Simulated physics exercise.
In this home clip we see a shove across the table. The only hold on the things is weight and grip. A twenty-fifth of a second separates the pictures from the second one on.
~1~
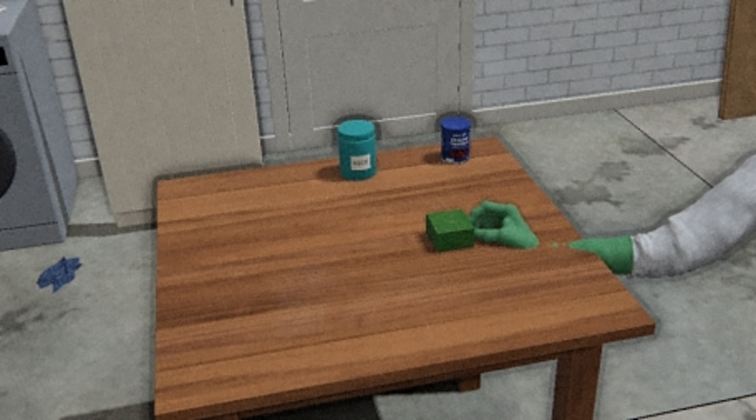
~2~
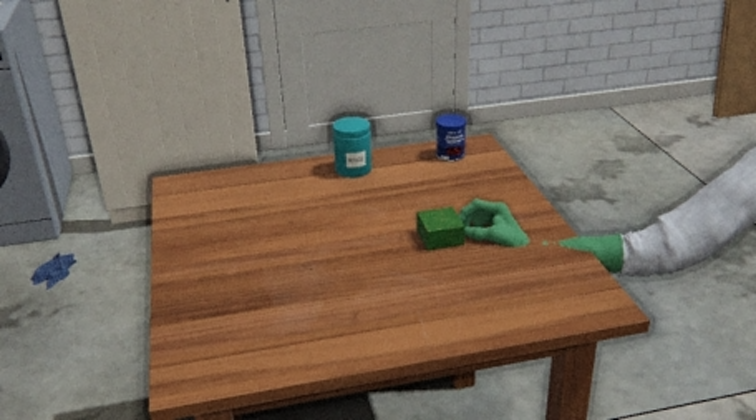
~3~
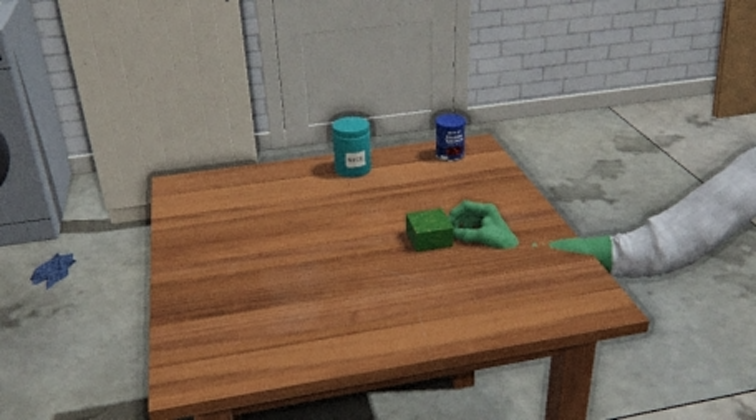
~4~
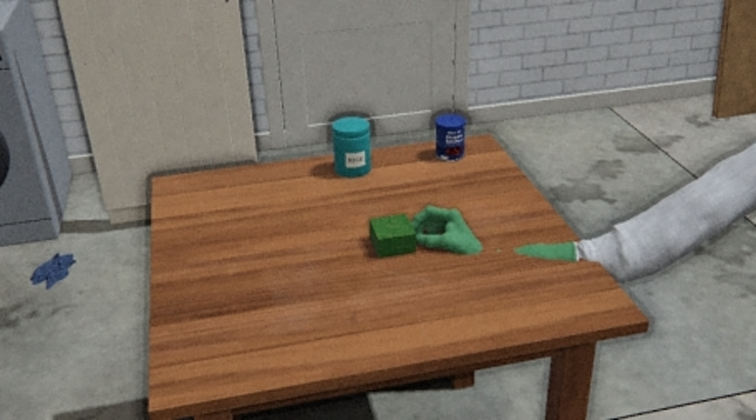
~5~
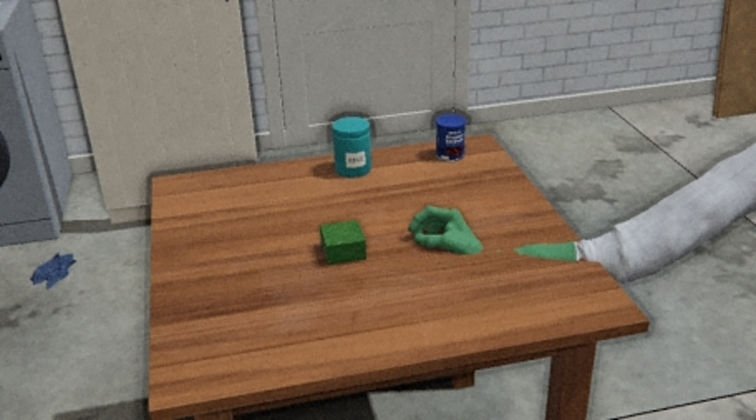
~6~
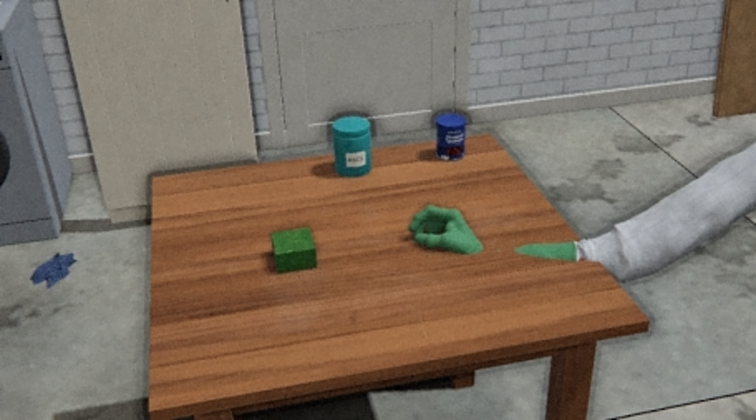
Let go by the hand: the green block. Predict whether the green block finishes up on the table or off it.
Predicted result: Off the table.
Then, 0.20 s past the last view, green block now off the table.
Then, 0.40 s past the last view, things are still on the move.
Then, 0.60 s past the last view, as before.
Finally, off the table, green block.
